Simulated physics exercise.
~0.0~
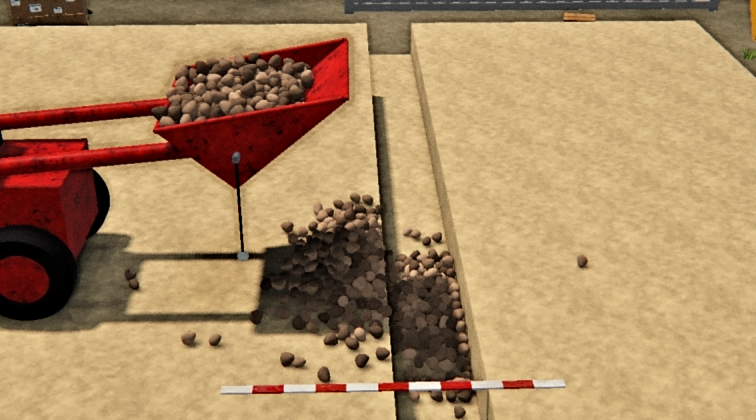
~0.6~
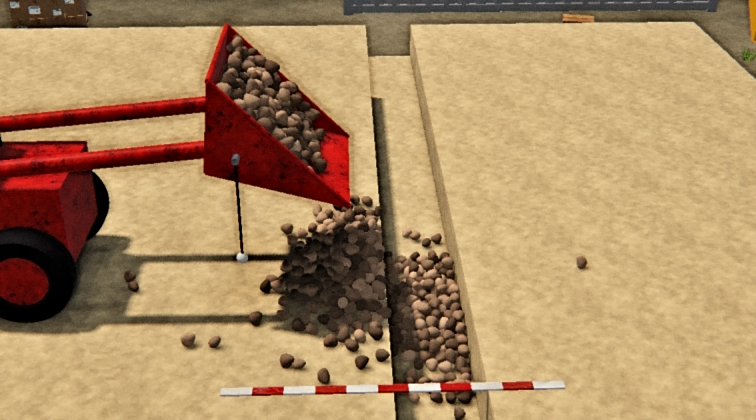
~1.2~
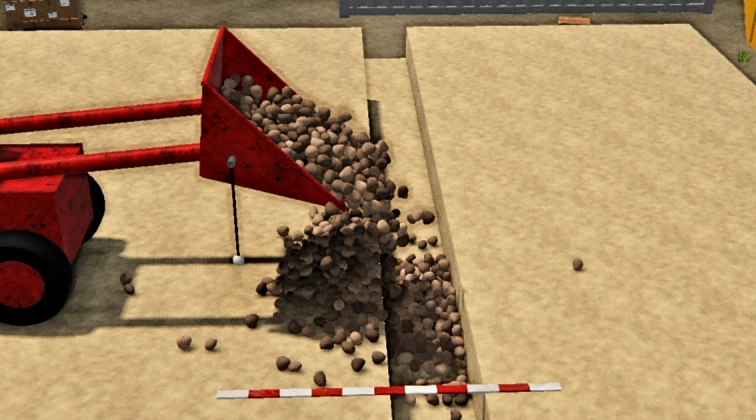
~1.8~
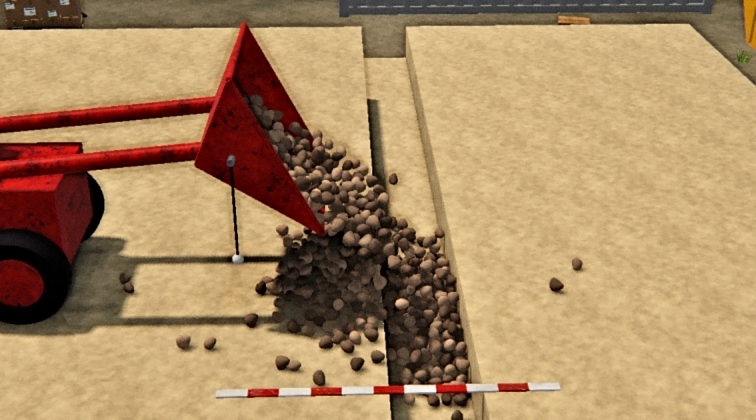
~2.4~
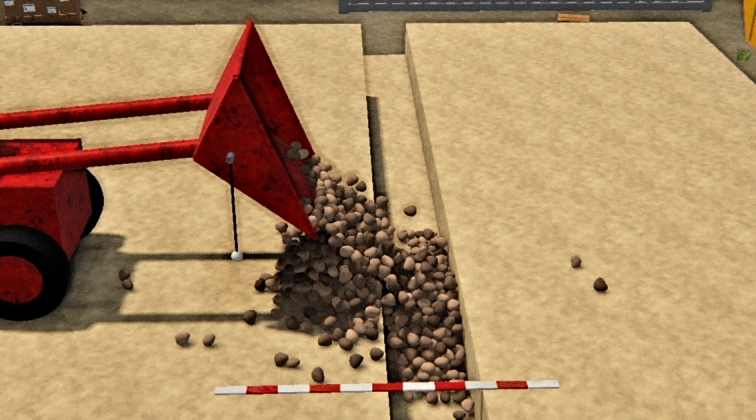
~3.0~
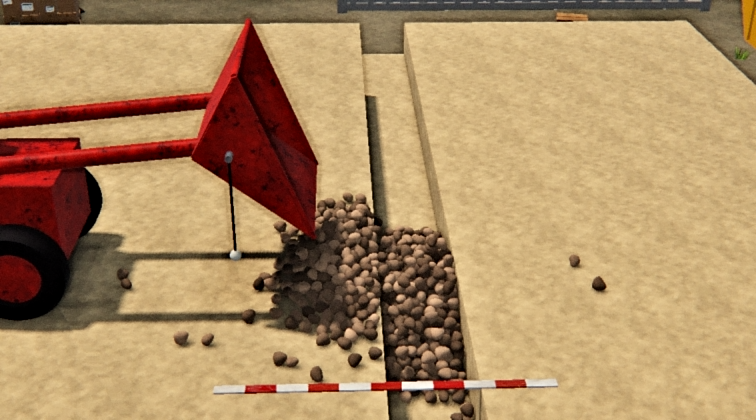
We see a red loader tip its raised bucket of rounded brown stones in stages, spilling them onto an earlier heap and into the trench, while a few roll onto the far side; the bucket ends steeply tilted and empty above the enlarged pile.
